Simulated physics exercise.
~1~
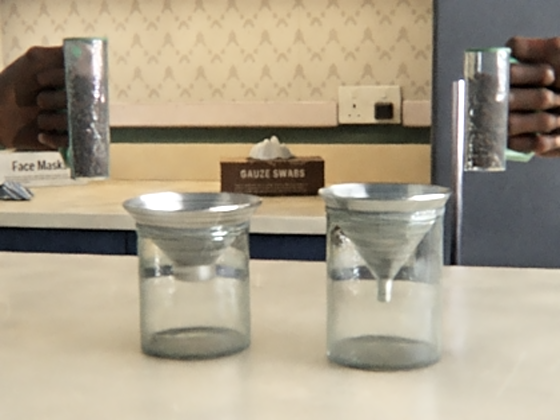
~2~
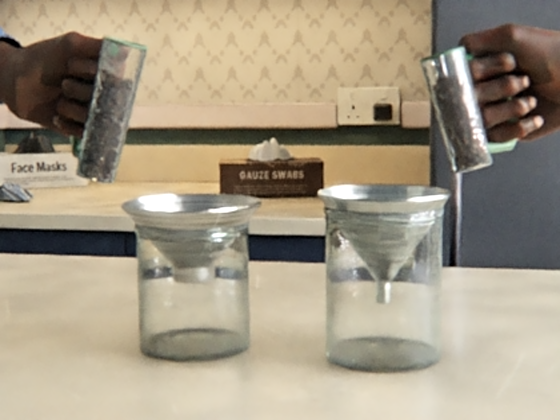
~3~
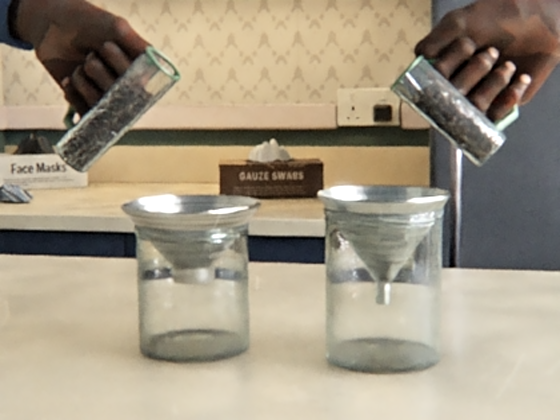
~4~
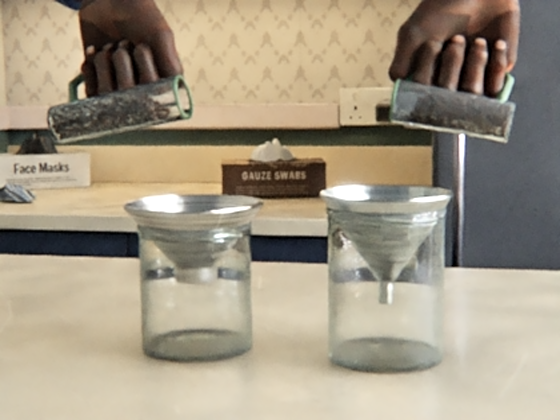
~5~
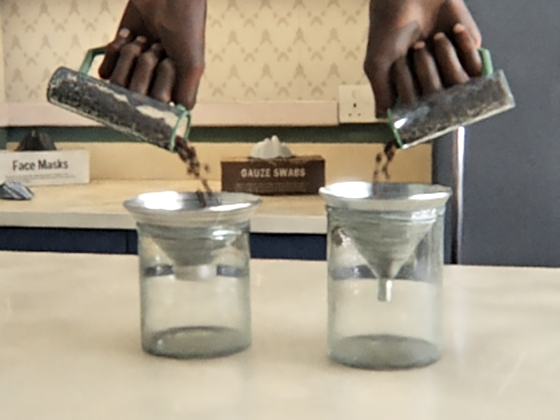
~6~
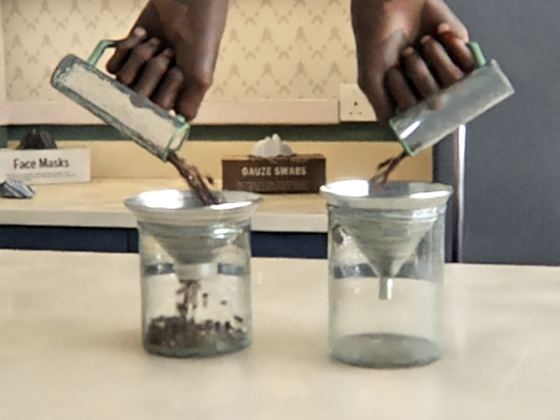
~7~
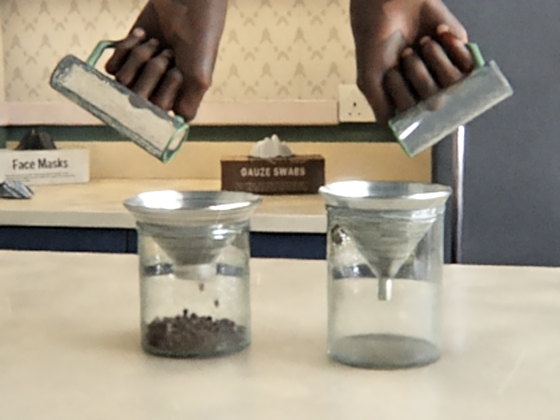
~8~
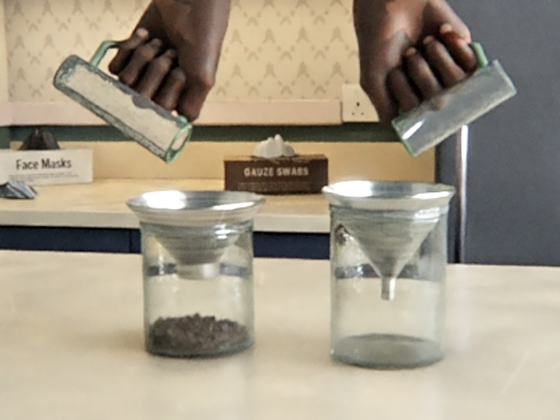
Two hands tip dark bits into funnels, and only the left jar collects a pile.
